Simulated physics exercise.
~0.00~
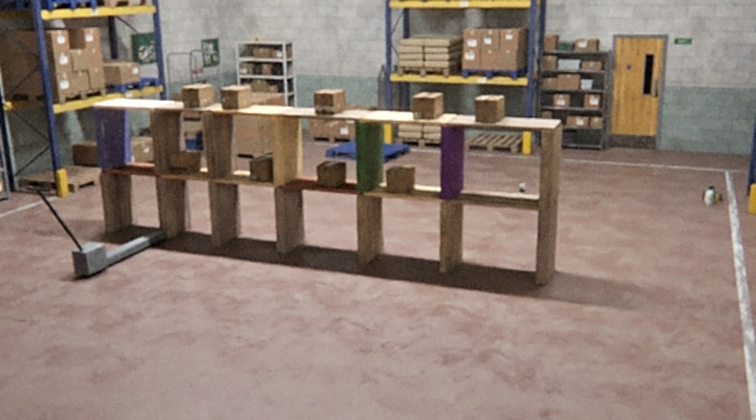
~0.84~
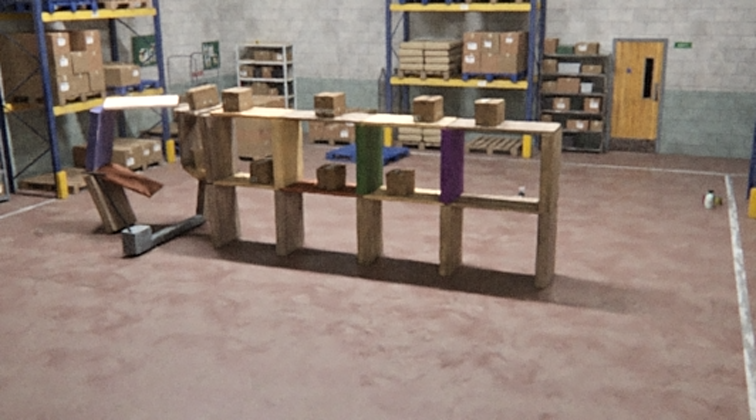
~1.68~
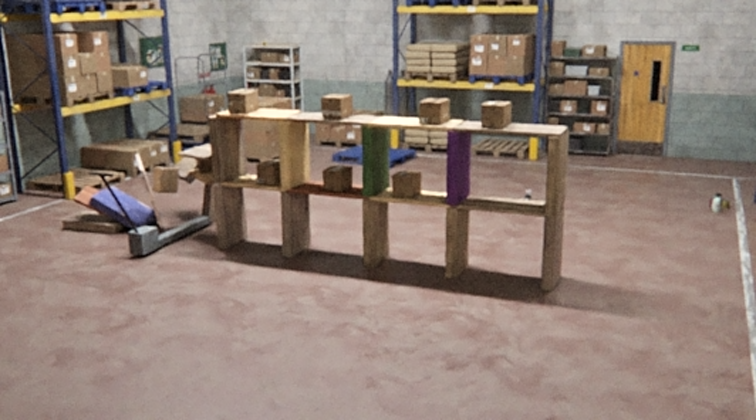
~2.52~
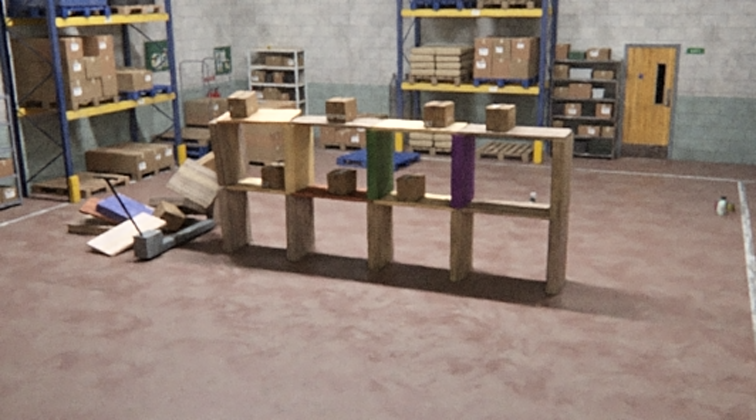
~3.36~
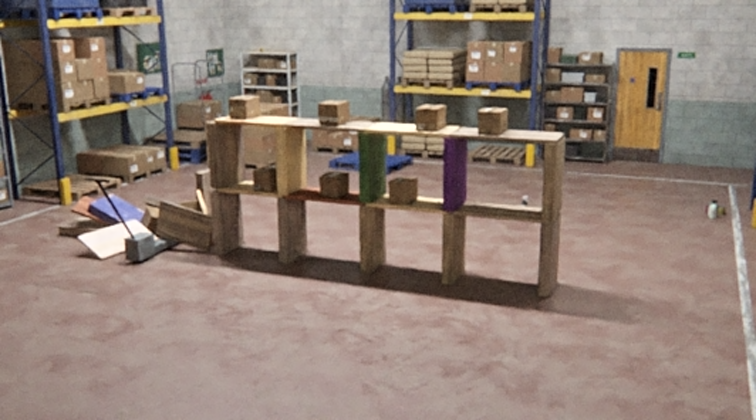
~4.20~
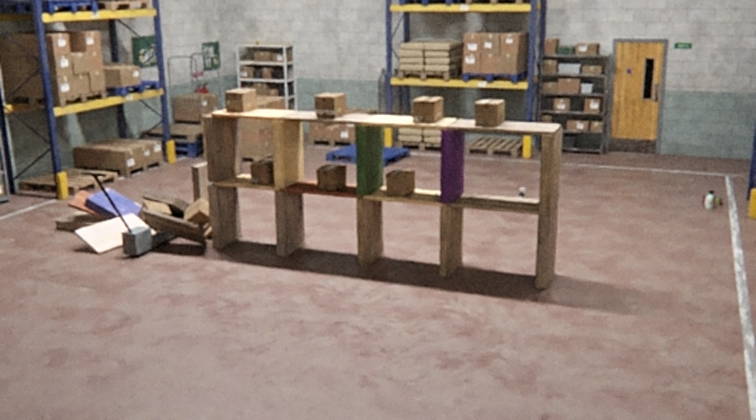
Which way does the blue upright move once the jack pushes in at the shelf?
The blue upright moves down, ending on its side in the heap of boards near the floor.
